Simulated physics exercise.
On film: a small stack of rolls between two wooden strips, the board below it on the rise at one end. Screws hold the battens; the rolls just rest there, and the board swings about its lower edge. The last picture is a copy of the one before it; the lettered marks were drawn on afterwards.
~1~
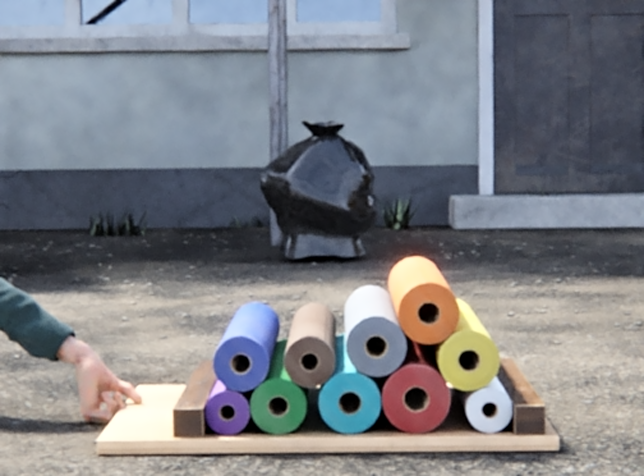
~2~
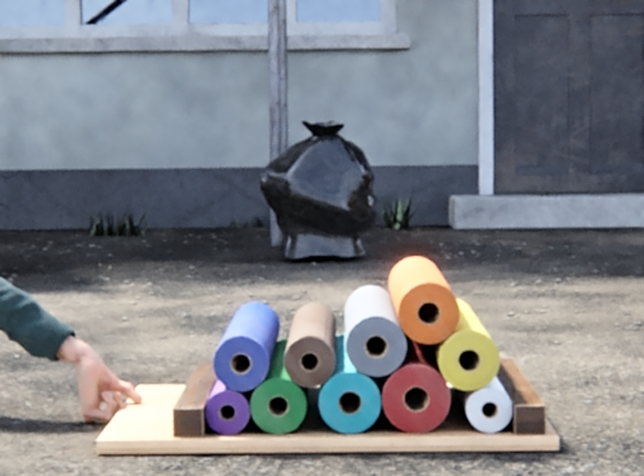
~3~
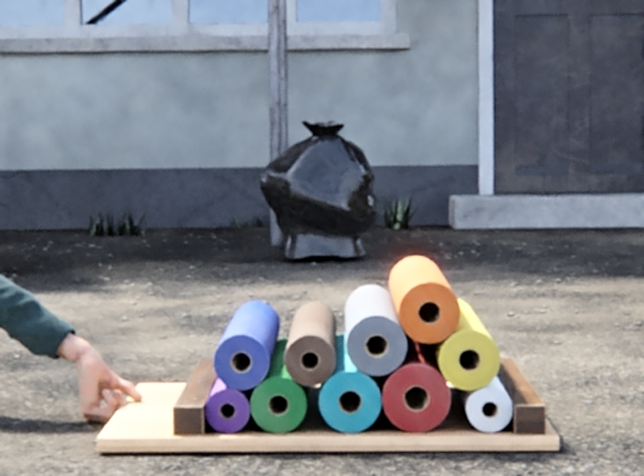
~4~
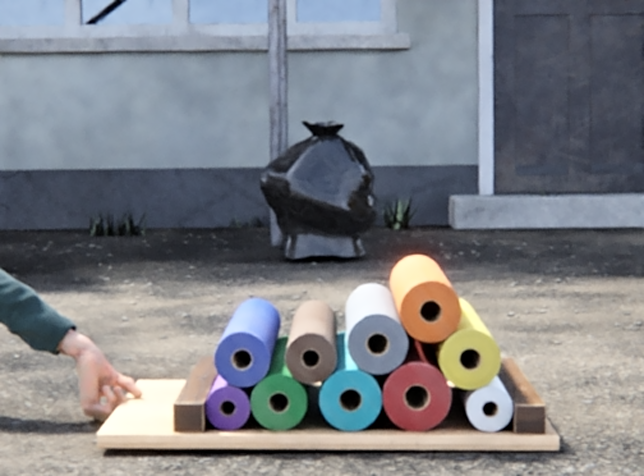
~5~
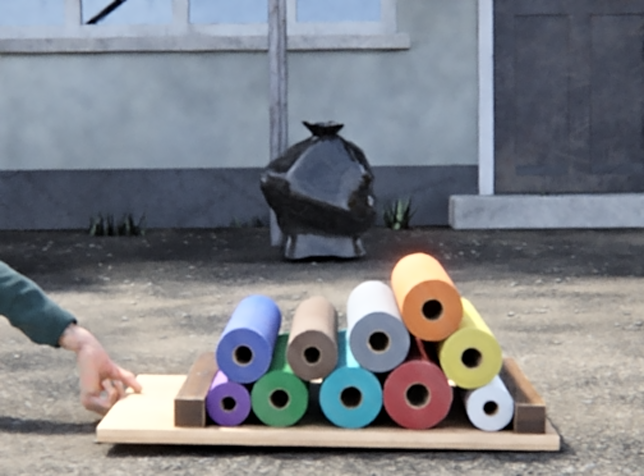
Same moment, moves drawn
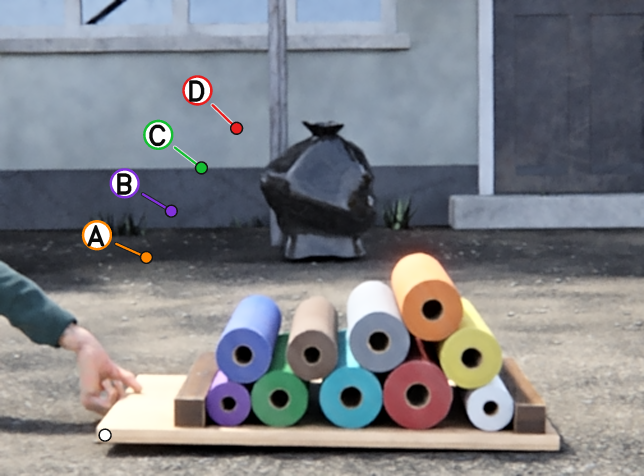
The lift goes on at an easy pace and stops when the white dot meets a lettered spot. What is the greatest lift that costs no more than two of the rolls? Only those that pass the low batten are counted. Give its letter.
The last mark within the limit is B.
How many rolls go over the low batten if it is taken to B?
It comes to two.
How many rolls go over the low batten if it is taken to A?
The count is two.
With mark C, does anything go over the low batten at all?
Yes, at C.
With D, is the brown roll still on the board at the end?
No.
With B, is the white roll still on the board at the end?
The white roll: Yes.
On the copy, A at (146, 257); B at (172, 211); C at (202, 168); D at (237, 128); the white dot at (105, 435).
On B. First, board at 18°.
Then, board at 31°.
Finally, board at 31°, two over the low batten (yellow, orange).
By contrast, A two over the low batten (yellow, orange); C four over the low batten (yellow, brown, grey, orange); D five over the low batten.
